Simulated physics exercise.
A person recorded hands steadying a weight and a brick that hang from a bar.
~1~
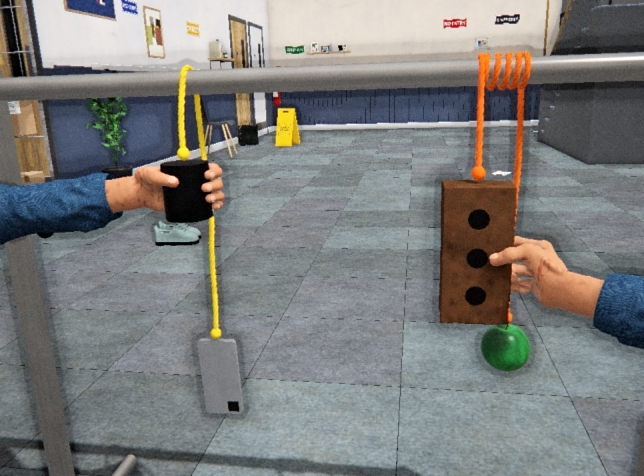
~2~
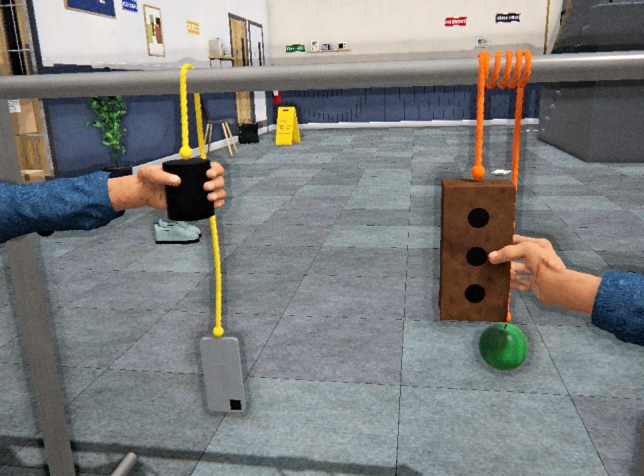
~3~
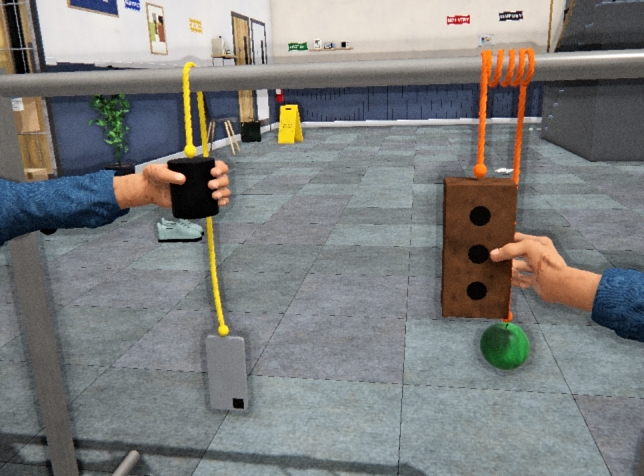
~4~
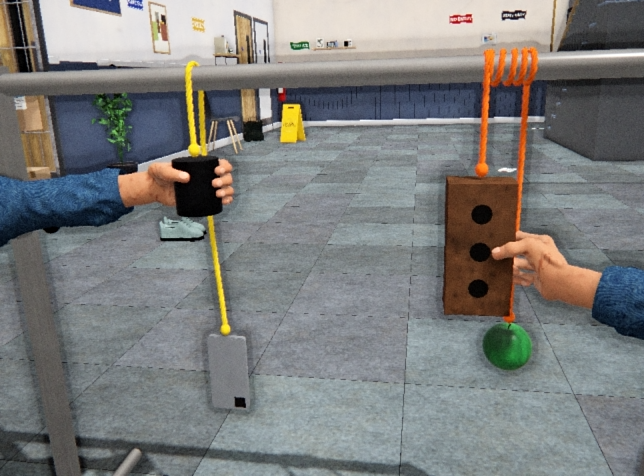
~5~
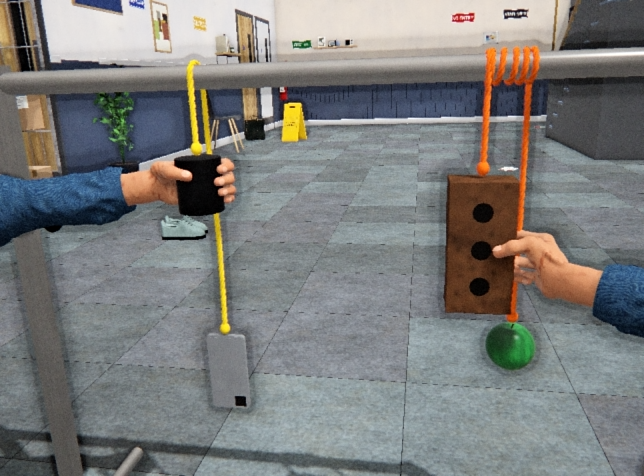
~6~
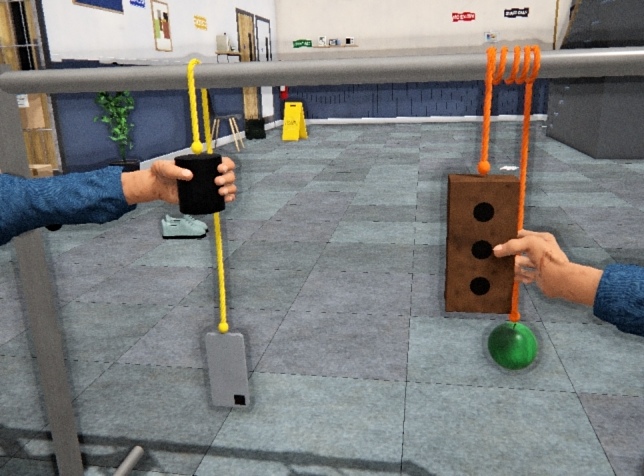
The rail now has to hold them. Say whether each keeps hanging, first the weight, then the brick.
The weight does not keep hanging. The brick keeps hanging.
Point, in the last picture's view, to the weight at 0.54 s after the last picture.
It is near (226, 452) then.
Then, 0.54 s on from there, weight dropping near (226, 452); brick off the floor near (488, 212).
Then, 0.94 s on from there, weight on the floor; brick off the floor near (479, 222).
In the end, weight on the floor; brick off the floor near (487, 232). The weight drops and the brick keeps its height.
